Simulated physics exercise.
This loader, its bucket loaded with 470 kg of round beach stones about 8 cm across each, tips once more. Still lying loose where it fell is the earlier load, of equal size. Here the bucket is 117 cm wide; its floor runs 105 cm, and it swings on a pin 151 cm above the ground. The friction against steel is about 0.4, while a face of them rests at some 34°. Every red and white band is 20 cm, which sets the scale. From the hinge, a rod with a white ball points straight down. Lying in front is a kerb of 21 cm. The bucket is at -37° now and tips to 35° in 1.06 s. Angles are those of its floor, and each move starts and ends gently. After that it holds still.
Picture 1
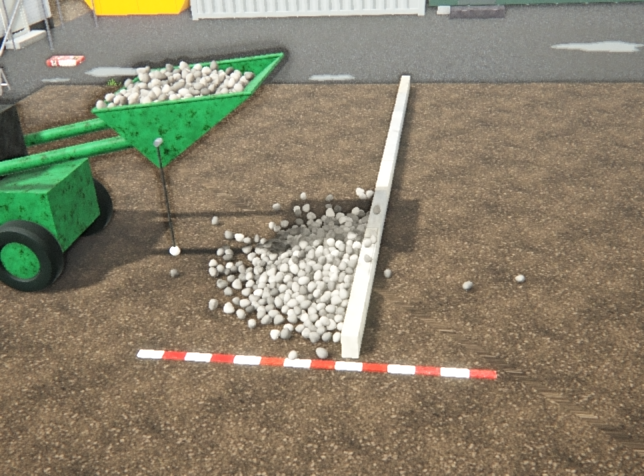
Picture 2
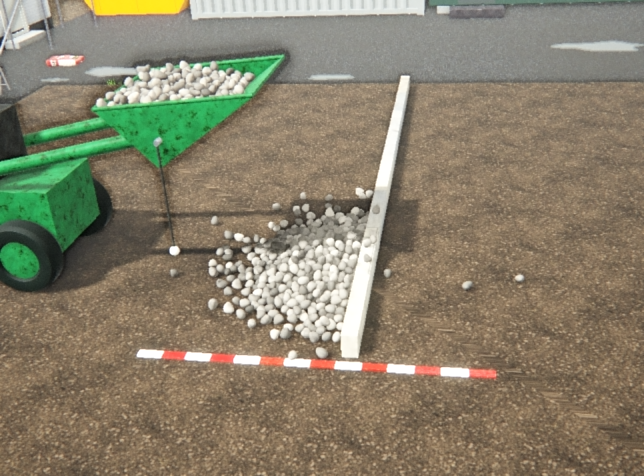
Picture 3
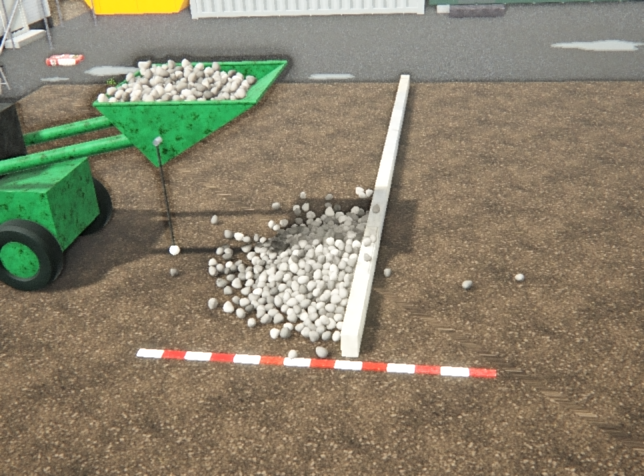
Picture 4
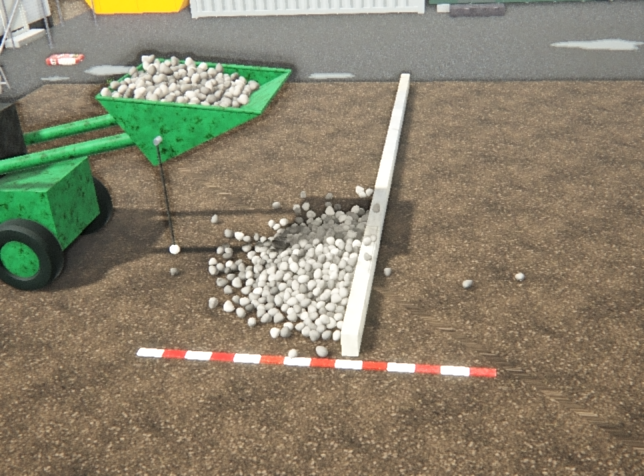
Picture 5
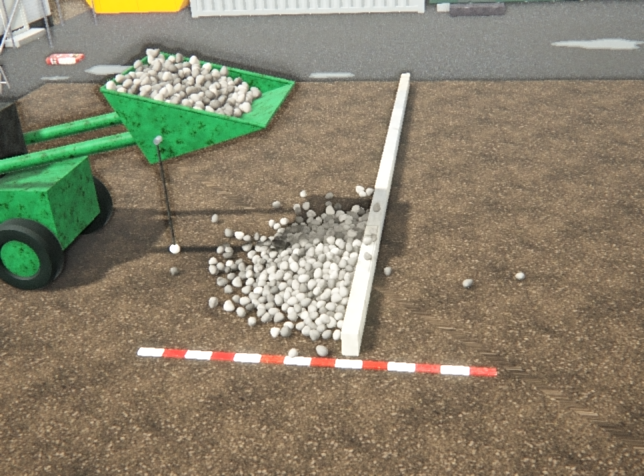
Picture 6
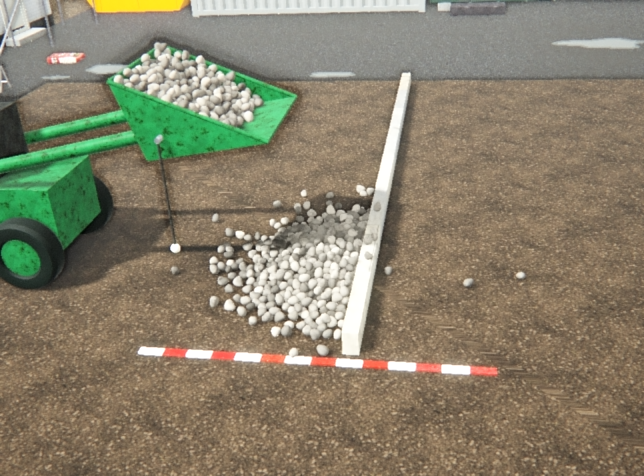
A green loader slowly lowers the front of its stone-filled bucket beside a pile of stones.
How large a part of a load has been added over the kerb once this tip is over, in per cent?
Around 12 per cent is added.
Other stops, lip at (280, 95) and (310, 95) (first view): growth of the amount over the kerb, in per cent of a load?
Case one about 40 %, case two about 70 %.
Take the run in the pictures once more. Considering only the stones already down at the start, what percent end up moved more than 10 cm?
Around 15 in a hundred.
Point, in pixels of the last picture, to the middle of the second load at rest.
Centre: Approx. (325, 250).
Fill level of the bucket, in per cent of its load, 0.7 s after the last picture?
Reading: Near 70 % of the load.
Then, 0.4 s after the last picture the floor is at 24°; in per cent of one load, 100 in the bucket, 100 on this side of the kerb, 0 over the kerb; the foremost stones are at (404, 249).
Then, 0.7 s after the last picture the floor is at 35°; in per cent of one load, 71 in the bucket, 129 on this side of the kerb, 0 over the kerb; the foremost stones are at (404, 249).
Then, 1.1 s after the last picture the floor is at 35°; in per cent of one load, 23 in the bucket, 176 on this side of the kerb, 1 over the kerb; the foremost stones are at (406, 250).
Then, 3.8 s after the last picture the floor is at 35°; in per cent of one load, 0 in the bucket, 188 on this side of the kerb, 12 over the kerb; the foremost stones are at (515, 284). Net gain over the kerb, 12.
